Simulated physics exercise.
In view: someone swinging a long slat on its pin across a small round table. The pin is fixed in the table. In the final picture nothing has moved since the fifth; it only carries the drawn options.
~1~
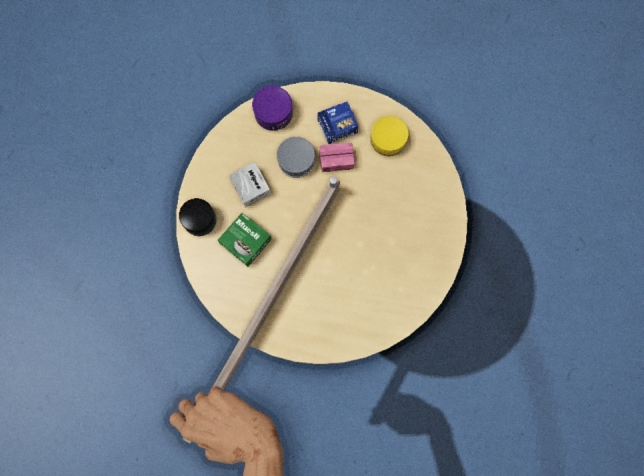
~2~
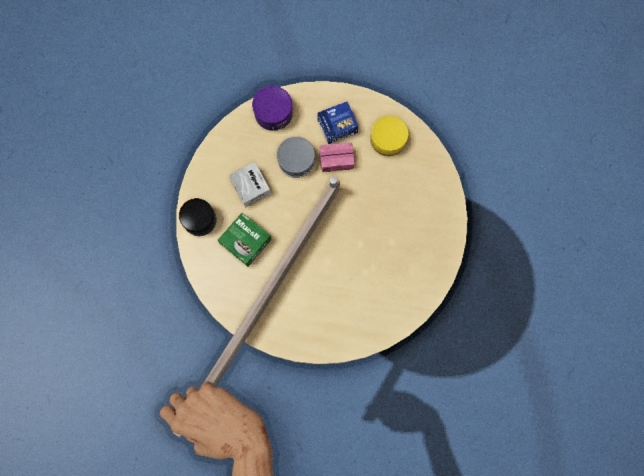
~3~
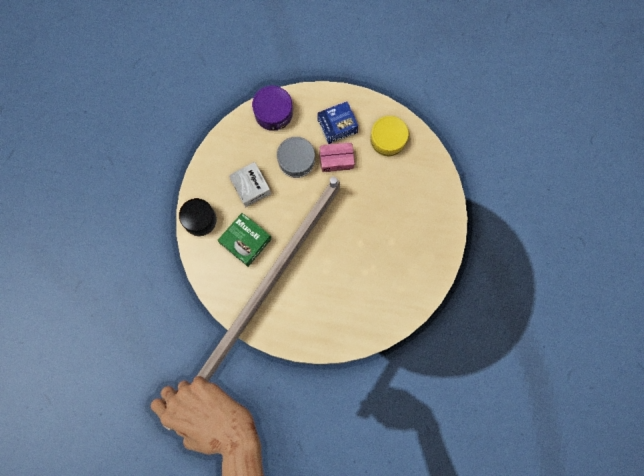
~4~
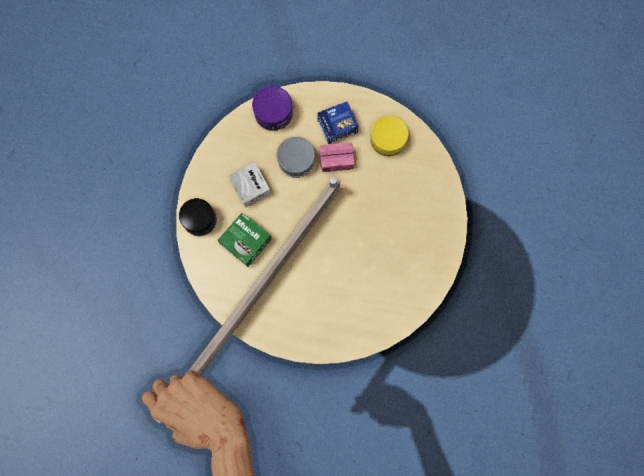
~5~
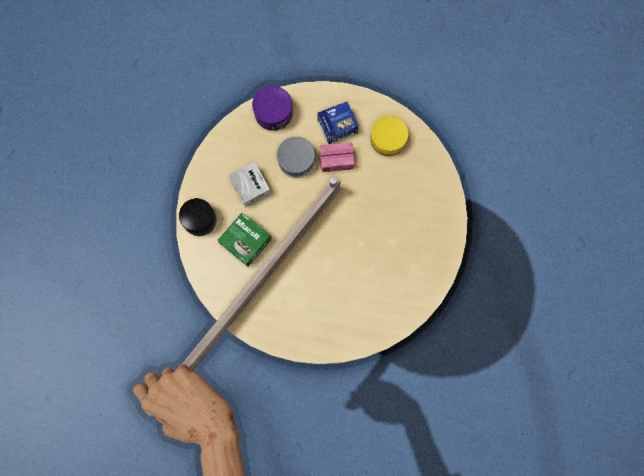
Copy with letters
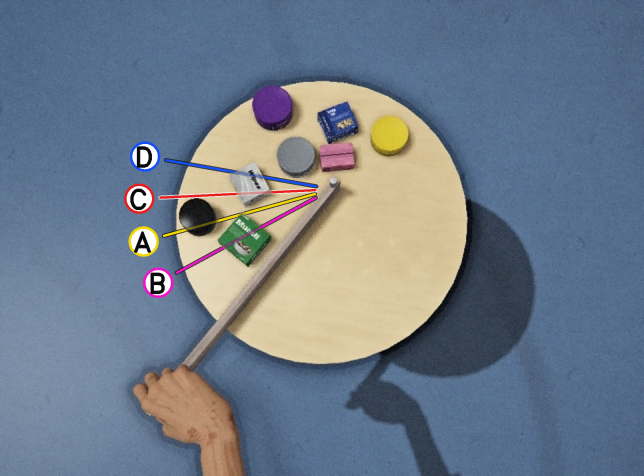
We see a hand holding the end of a long slat pinned on a small round table, swinging it slightly leftward toward the green packet, while the packet, tubs, jars and small boxes around it stay still.
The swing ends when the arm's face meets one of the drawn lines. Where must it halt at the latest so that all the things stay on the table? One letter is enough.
Line C.
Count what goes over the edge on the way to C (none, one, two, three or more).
In all, none.
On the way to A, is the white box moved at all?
By then, yes.
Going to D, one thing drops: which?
The black pot.
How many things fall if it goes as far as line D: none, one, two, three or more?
In all, one.
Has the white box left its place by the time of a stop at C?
By then, yes.
On the copy, A at (240, 215); B at (247, 235); C at (238, 194); D at (241, 173).
On C. First, arm (253, 237); black pot (195, 215); green packet (238, 225).
Then, arm (241, 209); black pot (191, 207); green packet (233, 194).
Finally, arm (238, 189); black pot (187, 177); white box (263, 140); nothing has fallen.
By contrast, A is safe but short; B is safe but short; D drops the black pot.
